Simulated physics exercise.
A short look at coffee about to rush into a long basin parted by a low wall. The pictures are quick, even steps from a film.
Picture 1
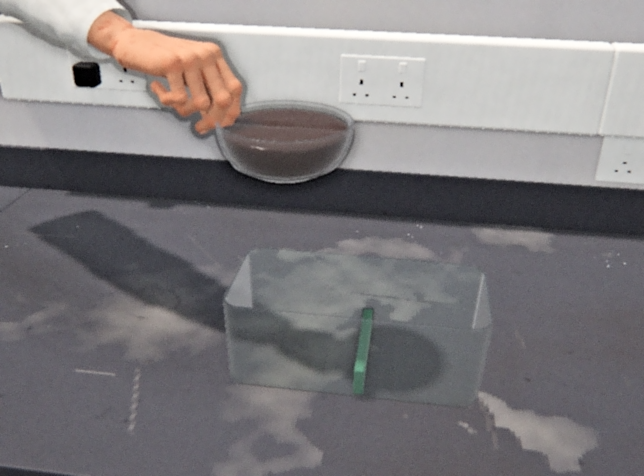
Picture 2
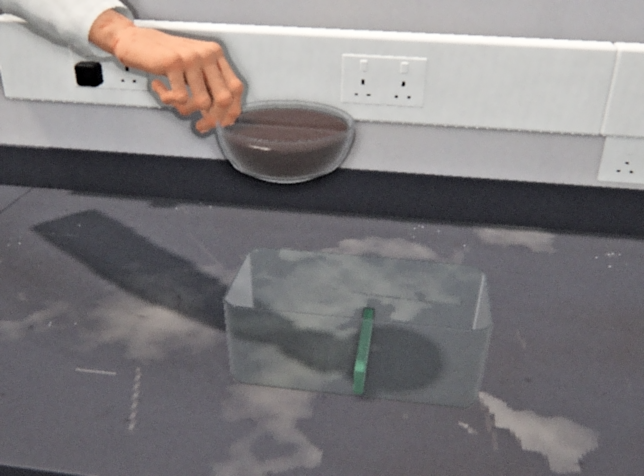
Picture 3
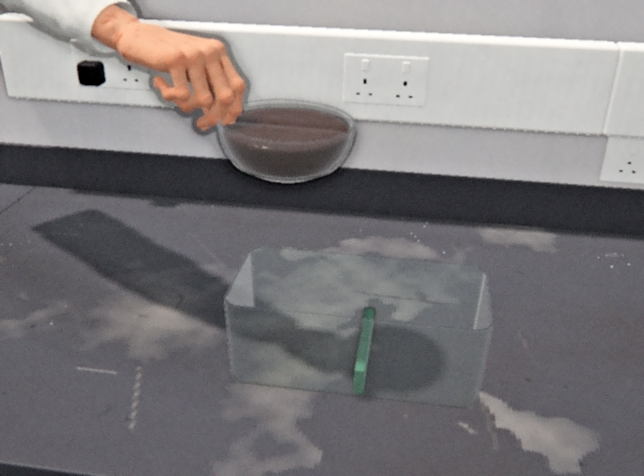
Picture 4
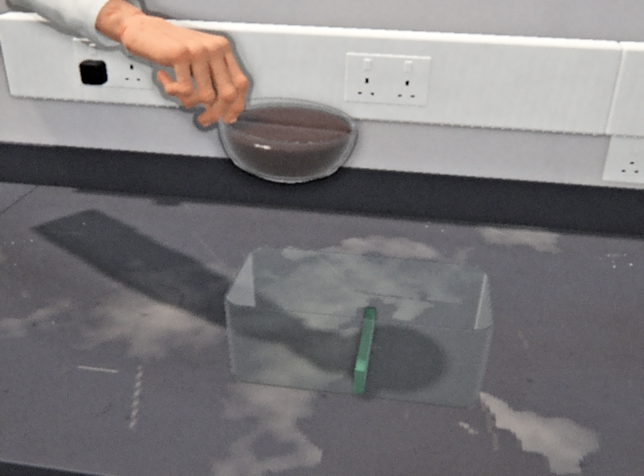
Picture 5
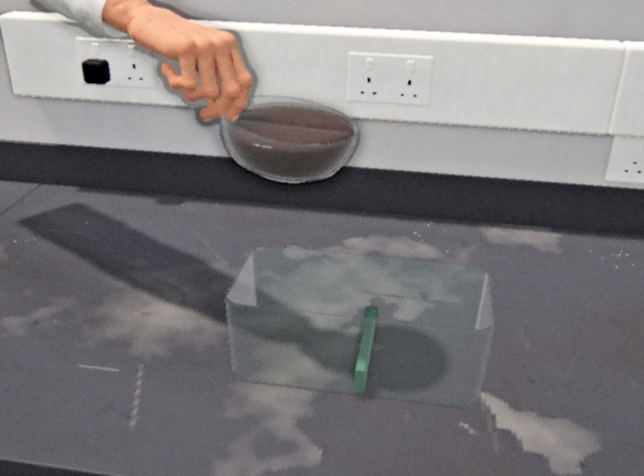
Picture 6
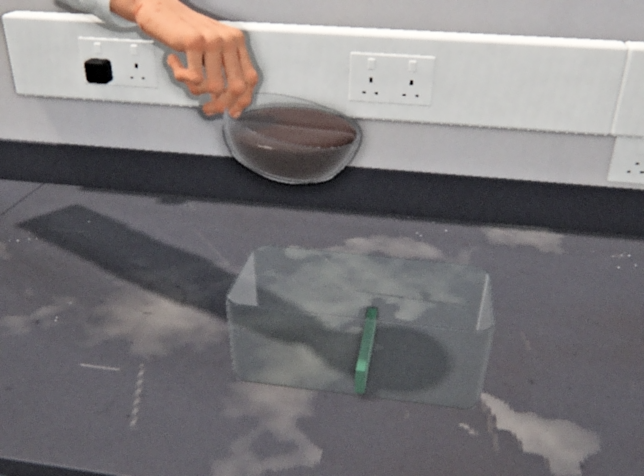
On a dark grey worktop with pale blotches, seen from slightly above, a white trunking strip with sockets runs along the wall behind. A hand in a pale sleeve, upper left, is at a clear bowl of dark brown liquid, above a transparent rectangular basin with a low green divider. The hand shifts slightly right and the bowl tilts slightly rightward, while the view barely drifts.
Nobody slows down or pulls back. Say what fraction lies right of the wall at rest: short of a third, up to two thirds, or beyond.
Higher than two thirds.
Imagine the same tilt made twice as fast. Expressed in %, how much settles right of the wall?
About 70 per cent would end up there.
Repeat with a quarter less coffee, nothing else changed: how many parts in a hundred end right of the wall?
80 in a hundred.
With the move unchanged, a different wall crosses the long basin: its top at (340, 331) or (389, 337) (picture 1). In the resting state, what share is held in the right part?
First try around 95 percent; second try around 65 percent.
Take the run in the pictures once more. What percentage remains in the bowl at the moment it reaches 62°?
Roughly 35 %.
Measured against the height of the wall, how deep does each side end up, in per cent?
Left 10 per cent, right 80.
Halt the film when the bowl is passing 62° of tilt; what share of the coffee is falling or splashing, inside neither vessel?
40 per cent.
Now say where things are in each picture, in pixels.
In the first frame, tilt 0°; pouring edge (352, 126); surface from (223, 122) to (350, 131); the long basin's rim runs from (236, 275) to (488, 298); the wall's top is at (364, 339).
In the second frame, tilt 1°; pouring edge (353, 126); surface from (225, 122) to (350, 131).
In the third frame, tilt 2°; pouring edge (354, 128); surface from (226, 121) to (351, 131).
In the fourth frame, tilt 5°; pouring edge (355, 130); surface from (227, 120) to (353, 132).
In the fifth frame, tilt 8°; pouring edge (357, 134); surface from (230, 119) to (356, 133).
In the sixth frame, tilt 12°; pouring edge (358, 139); surface from (232, 120) to (358, 133).
A moment on, the bowl is tipped part way and 36 per cent is still to pour, 1 is left of the wall and 21 right of it.
Next, the bowl is tipped on its side and 3 per cent is still to pour, 9 is left of the wall and 80 right of it.
Then the bowl is tipped on its side and 0 per cent is still to pour, 17 is left of the wall and 82 right of it.
Later the bowl is tipped on its side and 0 per cent is still to pour, 17 is left of the wall and 81 right of it.
At rest 17 per cent lies left of the wall, 81 right of it and 1 outside.
